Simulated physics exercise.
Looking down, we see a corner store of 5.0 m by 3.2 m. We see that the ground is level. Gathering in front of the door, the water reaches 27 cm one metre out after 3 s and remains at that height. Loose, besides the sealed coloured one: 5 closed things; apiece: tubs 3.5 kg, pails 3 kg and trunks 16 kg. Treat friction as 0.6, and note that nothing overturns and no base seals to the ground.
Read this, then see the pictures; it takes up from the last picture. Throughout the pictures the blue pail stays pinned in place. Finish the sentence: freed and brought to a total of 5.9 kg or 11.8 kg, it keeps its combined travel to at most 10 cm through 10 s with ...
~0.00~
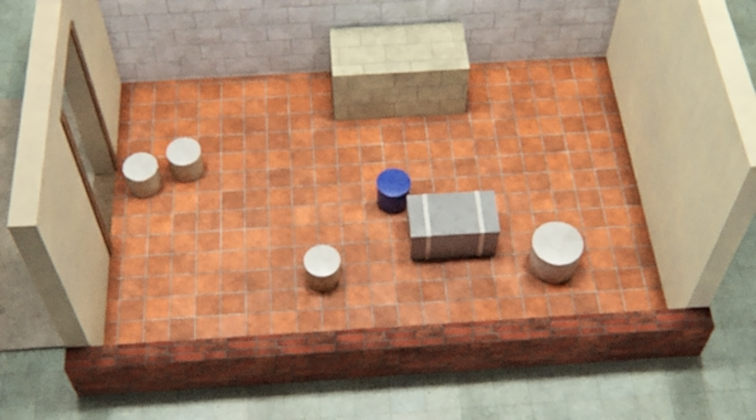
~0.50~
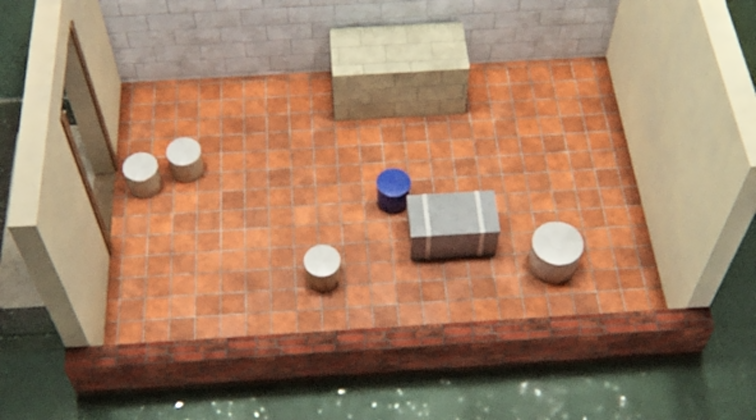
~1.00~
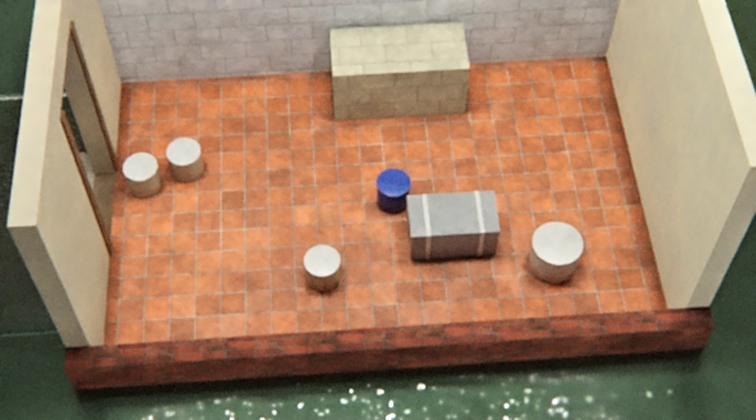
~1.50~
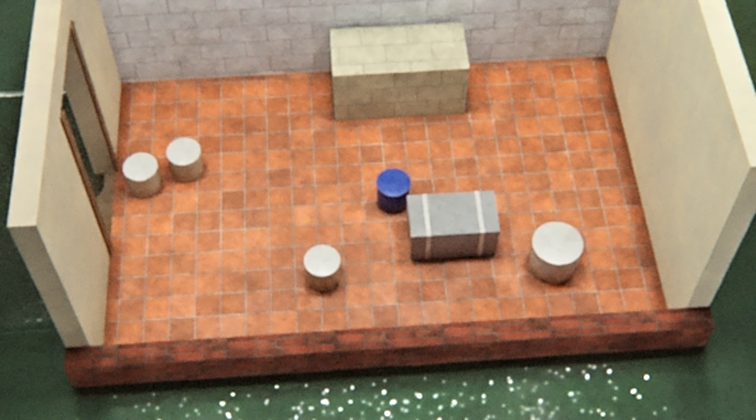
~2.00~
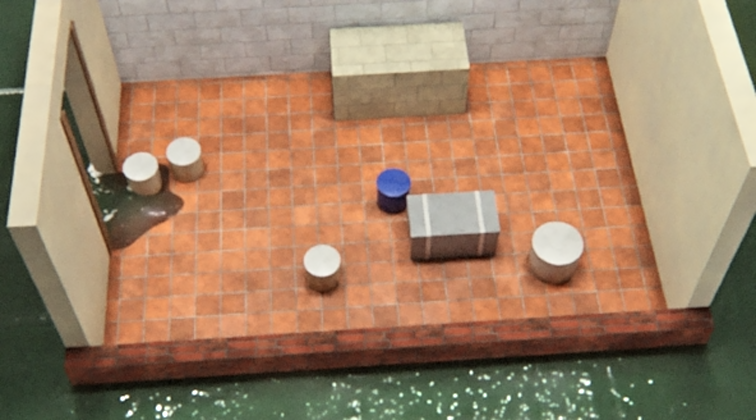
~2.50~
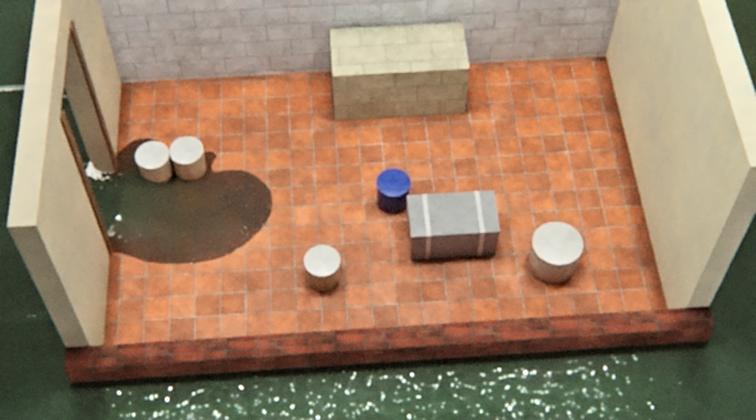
It does so with only the 11.8 kg total.
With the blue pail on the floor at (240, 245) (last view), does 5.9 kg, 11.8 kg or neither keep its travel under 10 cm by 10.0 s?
Outcome - failure with both.
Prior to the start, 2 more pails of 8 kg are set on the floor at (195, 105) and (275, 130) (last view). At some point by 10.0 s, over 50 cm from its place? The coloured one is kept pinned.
Those two come out inside the line and over the line, in that order.
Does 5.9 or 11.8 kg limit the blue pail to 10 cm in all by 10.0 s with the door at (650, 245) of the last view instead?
That way, only the big mass suffices.
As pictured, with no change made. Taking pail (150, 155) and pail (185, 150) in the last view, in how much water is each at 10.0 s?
Around 5 cm and 8 cm.
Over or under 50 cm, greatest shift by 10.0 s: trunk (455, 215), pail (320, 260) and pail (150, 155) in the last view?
Falls short; exceeds it; exceeds it.
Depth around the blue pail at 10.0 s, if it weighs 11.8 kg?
Around 11 cm.
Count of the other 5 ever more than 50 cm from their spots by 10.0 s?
The tally stands at 4.
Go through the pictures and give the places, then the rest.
In the first frame, the blue pail at (394, 182) rests on the ground; water covers 0.0 m2; 0 of 6 have shifted.
In the second frame, the blue pail at (394, 182) rests on the ground; 0.0 m2 under water; 0 of 6 have shifted.
In the third frame, the blue pail at (394, 182) rests on the ground; 0.0 m2 under water; 0 of 6 have shifted.
In the fourth frame, the blue pail at (394, 182), on the bottom; 0.0 m2 under water; 0 of 6 have shifted.
In the fifth frame, the blue pail at (394, 182), on the bottom; 0.3 m2 under water; 0 of 6 have shifted.
In the sixth frame, the blue pail at (394, 182), on the bottom; 1.4 m2 under water; 1 of 6 have shifted.
After 3.5 s the blue pail would be 0 cm from its start with 5.9 kg and 0 cm from its start with 11.8 kg; 2 cm of water round it then.
After 4.5 s the blue pail would be 34 cm from its start with 5.9 kg and 0 cm from its start with 11.8 kg; 7 cm of water round it then.
After 7.0 s the blue pail would be 129 cm from its start with 5.9 kg and 0 cm from its start with 11.8 kg; 8 cm of water round it then.
After 10.0 s the blue pail would be 232 cm from its start with 5.9 kg and 0 cm from its start with 11.8 kg; 11 cm of water round it then.
